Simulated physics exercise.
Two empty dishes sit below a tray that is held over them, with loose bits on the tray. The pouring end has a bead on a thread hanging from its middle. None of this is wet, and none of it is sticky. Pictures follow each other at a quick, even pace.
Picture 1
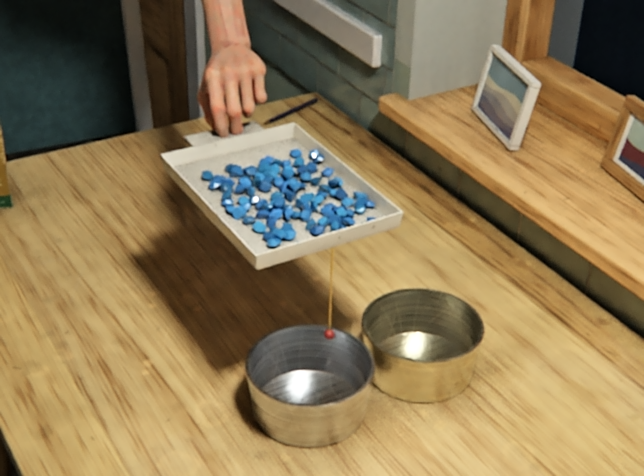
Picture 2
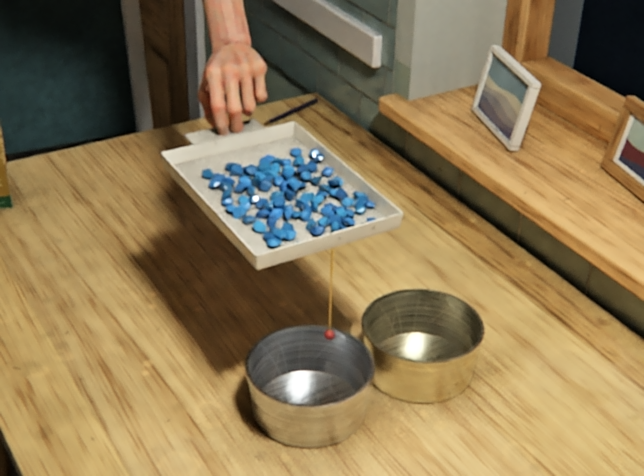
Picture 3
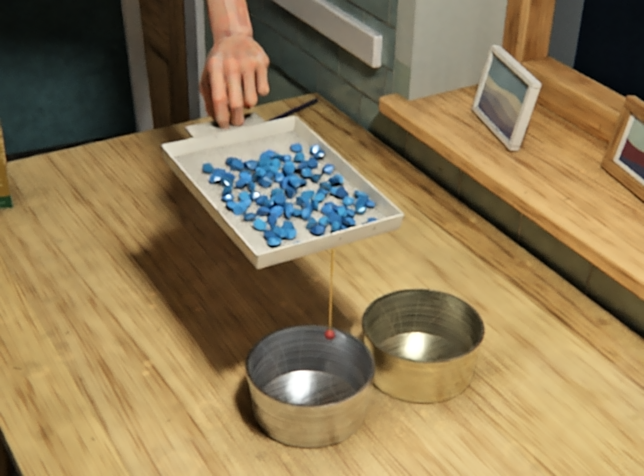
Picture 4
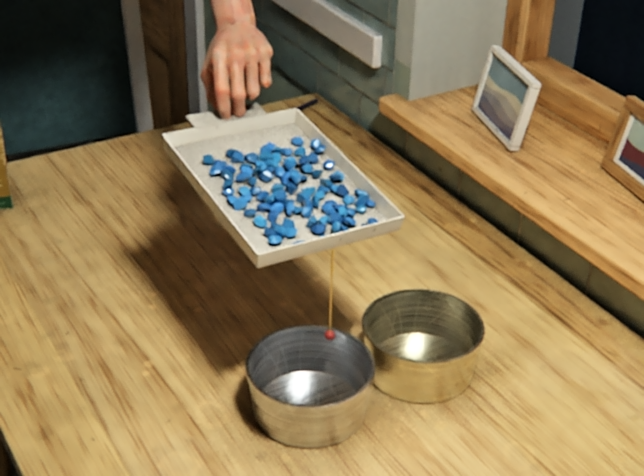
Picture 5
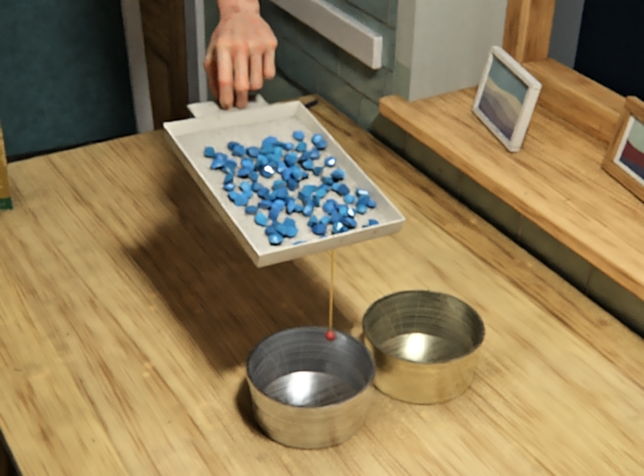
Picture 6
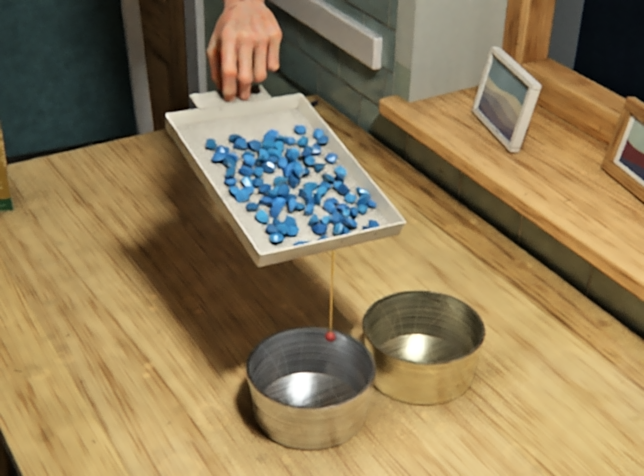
On a wooden table, a hand holds a pale tray of blue stones above two empty metal dishes, a red bead hanging from its front edge; the hand raises the handle end slightly, and the tray slowly tilts forward.
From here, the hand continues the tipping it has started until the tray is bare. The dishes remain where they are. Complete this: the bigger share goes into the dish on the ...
Right.
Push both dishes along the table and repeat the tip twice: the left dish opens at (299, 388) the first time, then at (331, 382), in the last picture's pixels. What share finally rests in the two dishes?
Near 90 and 80 percent respectively.
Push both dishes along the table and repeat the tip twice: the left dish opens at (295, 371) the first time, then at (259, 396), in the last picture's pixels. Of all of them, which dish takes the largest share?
For the first place, the dish on the right side; for the second, the dish on the right side.
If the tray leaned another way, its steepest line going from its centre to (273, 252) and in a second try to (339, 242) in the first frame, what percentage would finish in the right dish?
You'd see roughly 0 per cent the first time and 20 per cent the second.
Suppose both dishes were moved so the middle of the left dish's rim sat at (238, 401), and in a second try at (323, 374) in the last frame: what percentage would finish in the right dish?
In order, 70 % and 60 %.
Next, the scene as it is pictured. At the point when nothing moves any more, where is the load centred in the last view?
The centre settles at about (417, 378).
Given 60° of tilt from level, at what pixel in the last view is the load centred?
The centre of the load shows up near (356, 209) in the last view.
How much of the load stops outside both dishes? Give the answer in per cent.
Some 30 percent of the load.
Soon, tray tipped steeply; nearly all on the tray; a stray few in the air.
A while on, tray tipped right over; about a quarter on the tray; a small part in the left dish; about a third in the right dish; a small part outside both; a small part in the air.
Towards the end, tray tipped past a quarter turn; a small part in the left dish; about two thirds in the right dish; about a quarter outside both.
Finally, tray tipped past a quarter turn; a small part in the left dish; about two thirds in the right dish; about a quarter outside both.
